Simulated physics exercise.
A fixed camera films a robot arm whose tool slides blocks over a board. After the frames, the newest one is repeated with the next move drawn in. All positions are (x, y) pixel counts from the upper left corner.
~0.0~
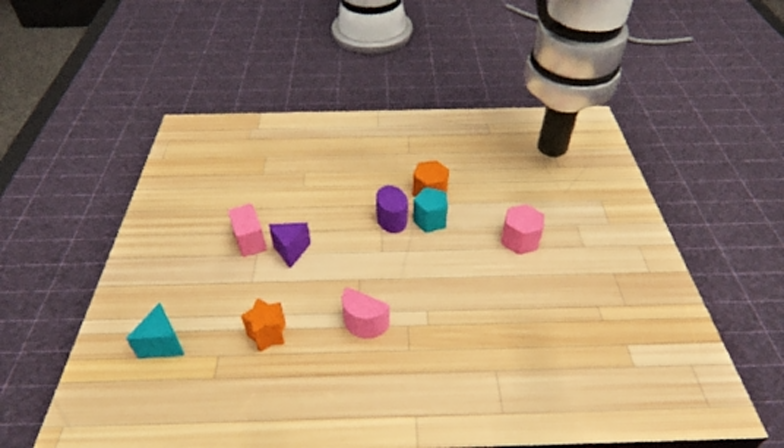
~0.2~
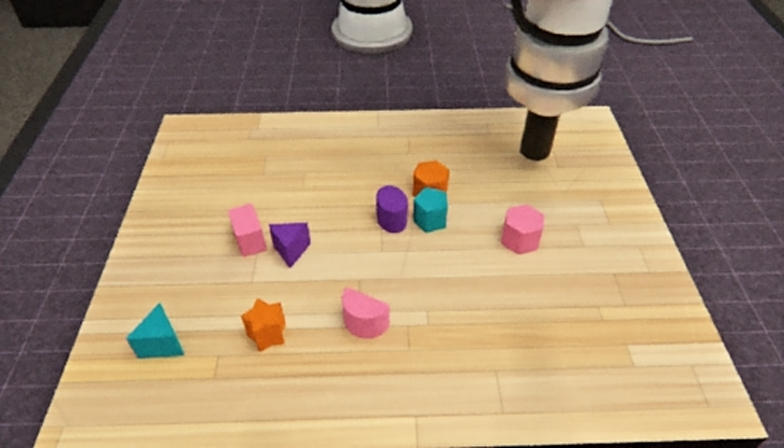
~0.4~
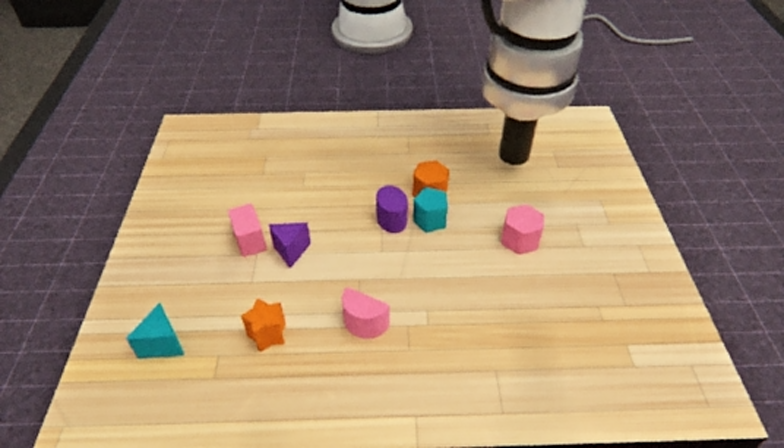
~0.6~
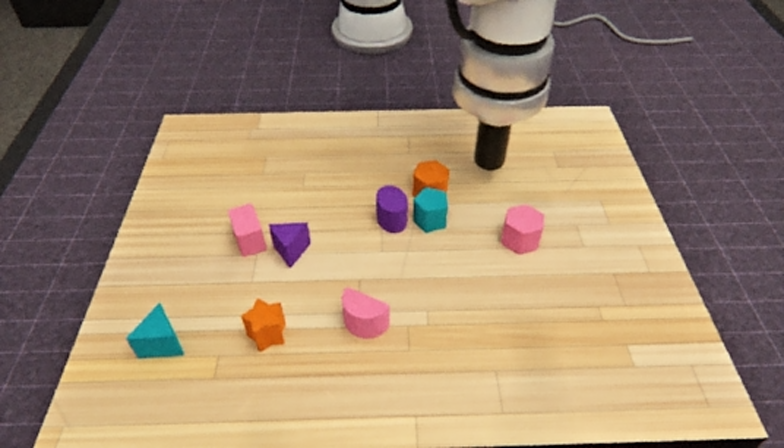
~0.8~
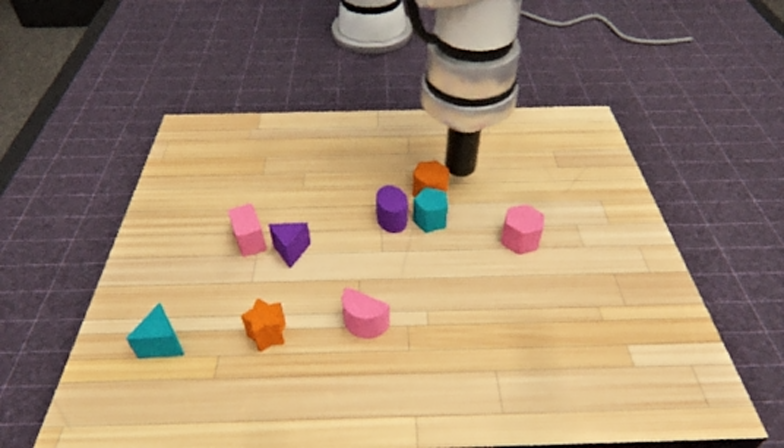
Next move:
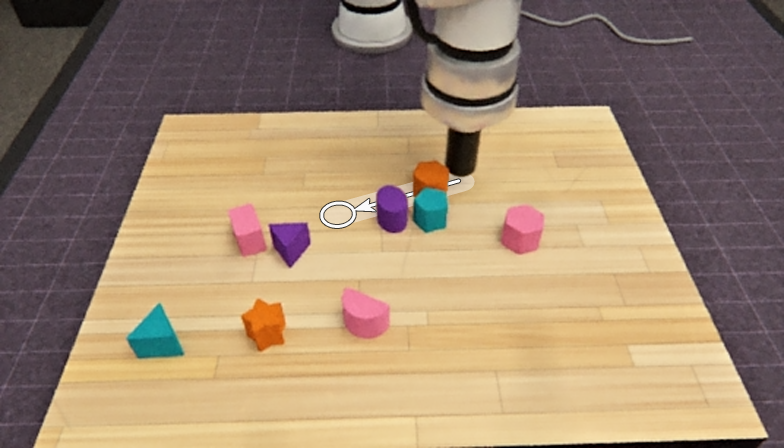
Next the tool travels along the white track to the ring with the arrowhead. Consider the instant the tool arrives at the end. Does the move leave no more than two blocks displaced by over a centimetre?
Going by the path, yes.
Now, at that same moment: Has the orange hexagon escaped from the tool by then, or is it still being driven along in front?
Pushed ahead.
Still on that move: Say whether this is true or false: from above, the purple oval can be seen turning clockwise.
False.
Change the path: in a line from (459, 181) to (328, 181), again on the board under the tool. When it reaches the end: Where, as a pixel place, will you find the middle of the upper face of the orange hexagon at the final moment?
At the end it should sit near (387, 181).
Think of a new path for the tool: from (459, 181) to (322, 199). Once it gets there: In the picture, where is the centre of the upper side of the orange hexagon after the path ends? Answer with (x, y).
It will likely be found at (342, 198).
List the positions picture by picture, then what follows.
The first frame shows tip of the tool at (552, 149), middles of tops, purple oval at (392, 198), orange hexagon at (431, 171), turquoise pentagonal block at (432, 199).
The second frame shows tool at (535, 152), nothing pushed.
The third frame shows tool at (514, 157), nothing pushed.
The fourth frame shows tool at (489, 162), nothing pushed.
The fifth frame shows tool at (460, 168), purple oval at (392, 198), orange hexagon at (431, 171), turquoise pentagonal block at (432, 199).
The line goes straight from (459, 181) to (338, 215).
The first path, step by step. One third of the way, tool at (419, 179); purple oval at (380, 205), turned 30° anticlockwise; orange hexagon at (391, 182).
Two thirds of the way, tool at (379, 190); purple oval at (371, 212), turned 70° anticlockwise; orange hexagon at (348, 192), turned 10° clockwise.
At the end, tool at (337, 201); purple oval at (371, 212), turned 70° anticlockwise; orange hexagon at (304, 204); turquoise pentagonal block unmoved.
